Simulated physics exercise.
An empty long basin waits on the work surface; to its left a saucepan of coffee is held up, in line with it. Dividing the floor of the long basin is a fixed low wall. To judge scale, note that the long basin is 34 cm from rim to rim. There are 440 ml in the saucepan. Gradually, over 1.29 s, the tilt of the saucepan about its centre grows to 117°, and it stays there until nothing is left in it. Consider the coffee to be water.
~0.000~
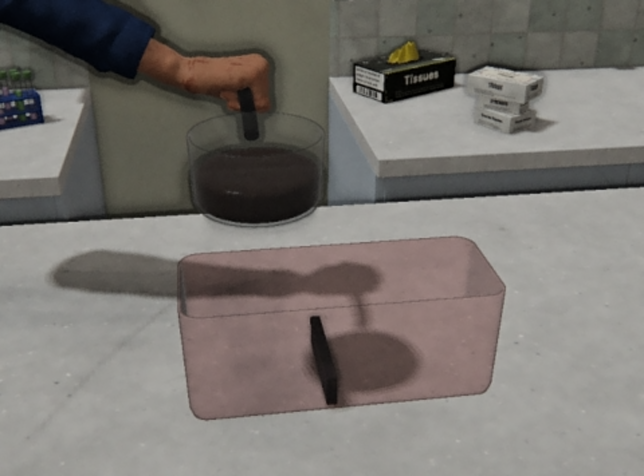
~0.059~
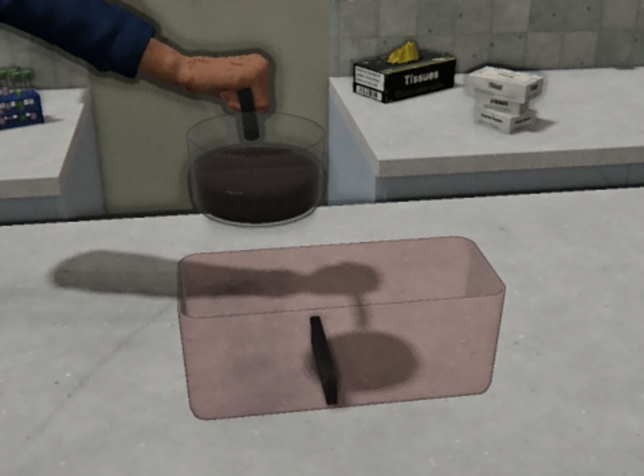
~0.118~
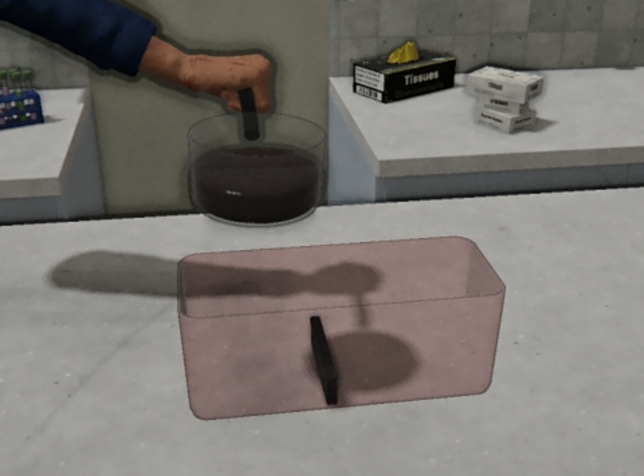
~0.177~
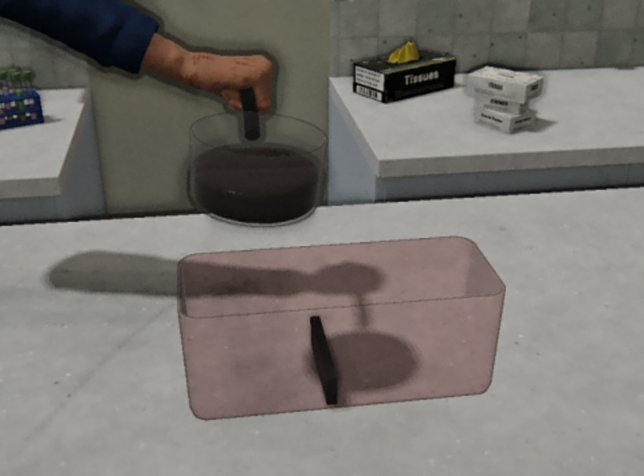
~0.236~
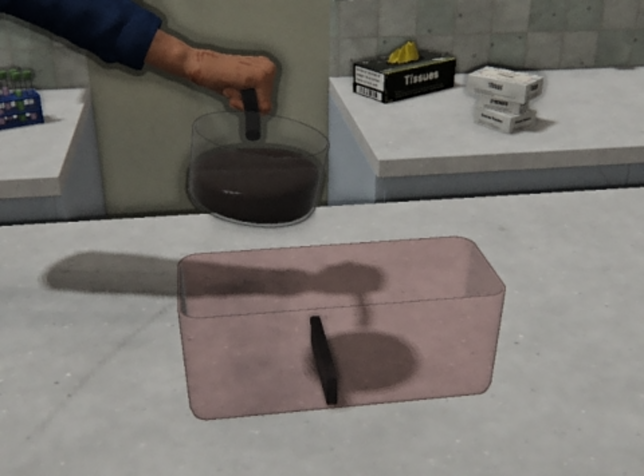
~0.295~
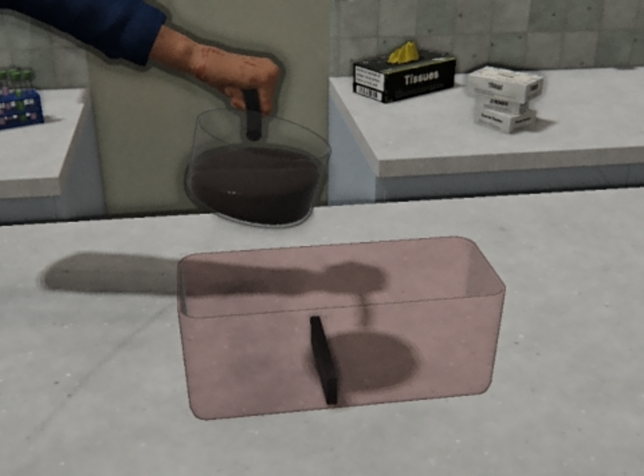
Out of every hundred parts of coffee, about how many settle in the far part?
About 91 out of 100.
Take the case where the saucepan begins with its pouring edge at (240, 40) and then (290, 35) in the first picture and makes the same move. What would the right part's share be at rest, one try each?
30 per cent first, 85 per cent second.
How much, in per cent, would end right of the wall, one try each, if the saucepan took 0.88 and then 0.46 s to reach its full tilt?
First 90, then 75 per cent.
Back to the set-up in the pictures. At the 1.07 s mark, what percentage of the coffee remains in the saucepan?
9 per cent or so.
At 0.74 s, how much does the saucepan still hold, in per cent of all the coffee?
About 66 per cent.
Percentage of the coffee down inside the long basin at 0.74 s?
Estimate - around 7 in a hundred parts.
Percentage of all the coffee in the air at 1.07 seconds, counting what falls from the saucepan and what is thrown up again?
Near 10 percent.
After 0.74 s the tilt is 72° and 66 per cent is still to pour, 0 is left of the wall and 7 right of it.
After 1.07 s the tilt is 109° and 9 per cent is still to pour, 5 is left of the wall and 75 right of it.
After 1.42 s the tilt is 117° and 0 per cent is still to pour, 9 is left of the wall and 91 right of it.
After 1.79 s the tilt is 117° and 0 per cent is still to pour, 8 is left of the wall and 91 right of it.
In the end 8 per cent lies left of the wall, 91 right of it and 1 outside.
